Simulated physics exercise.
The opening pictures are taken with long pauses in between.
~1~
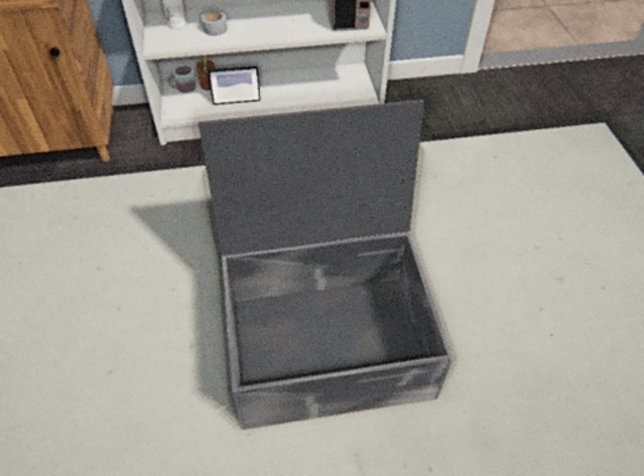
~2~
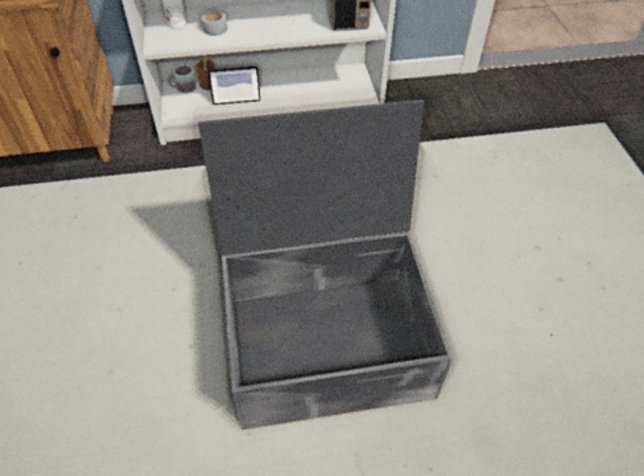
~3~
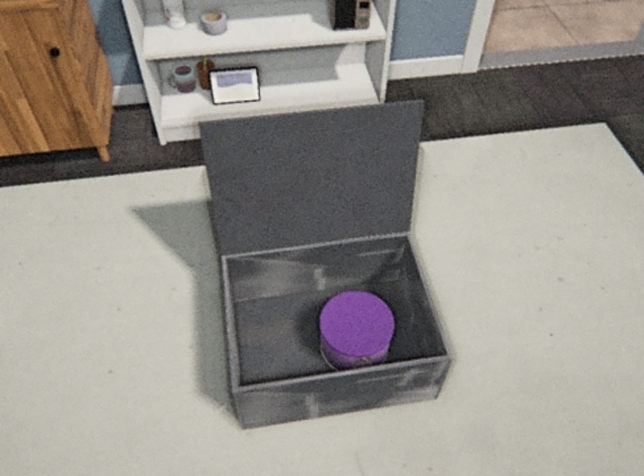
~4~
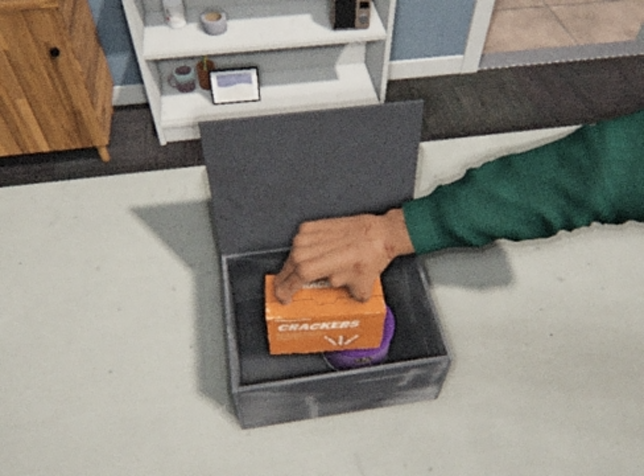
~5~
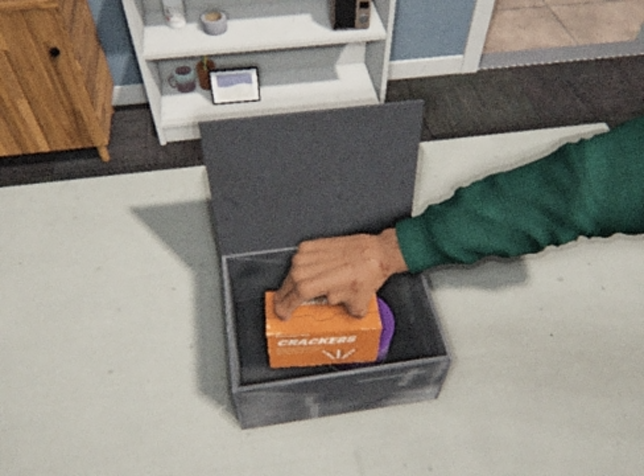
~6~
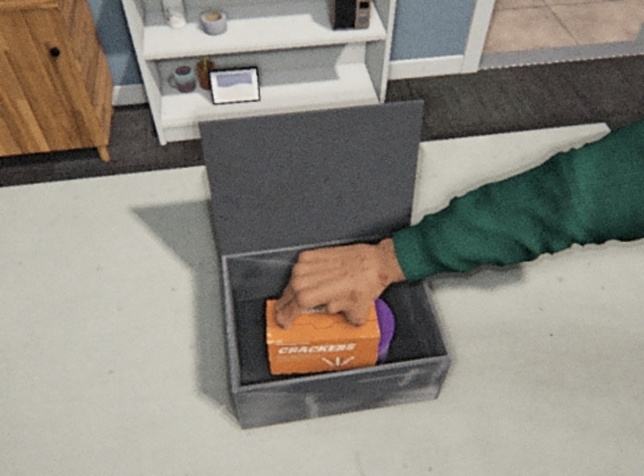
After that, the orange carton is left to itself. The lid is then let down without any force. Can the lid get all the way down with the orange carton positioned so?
No, it is kept up.
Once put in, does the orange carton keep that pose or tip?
By the end the orange carton has leaned over.
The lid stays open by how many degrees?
I'd put it at roughly 12°.
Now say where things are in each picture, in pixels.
In the first frame, the last thing is not in view yet.
In the second frame, the last thing is not in view yet.
In the third frame, the last thing is not in view yet; purple tub (356, 334).
The fourth frame shows coming down; orange carton (324, 312).
The fifth frame shows coming down; orange carton (322, 327).
The sixth frame shows in place under the hand; orange carton (322, 335).
Then, 0.50 s later than the last frame, orange carton tilted by 67° near (285, 341).
Then, 1.30 s later than the last frame, lid 79° above the rim; orange carton on its side near (269, 351).
Then, 1.60 s later than the last frame, lid 57° above the rim; orange carton on its side near (269, 351).
Then, 1.90 s later than the last frame, lid 26° above the rim; orange carton on its side near (269, 351).
When it is over, lid 13° above the rim; lying over in the box, orange carton; purple tub as before. End places, in pixels of the last picture, orange carton near (269, 351).
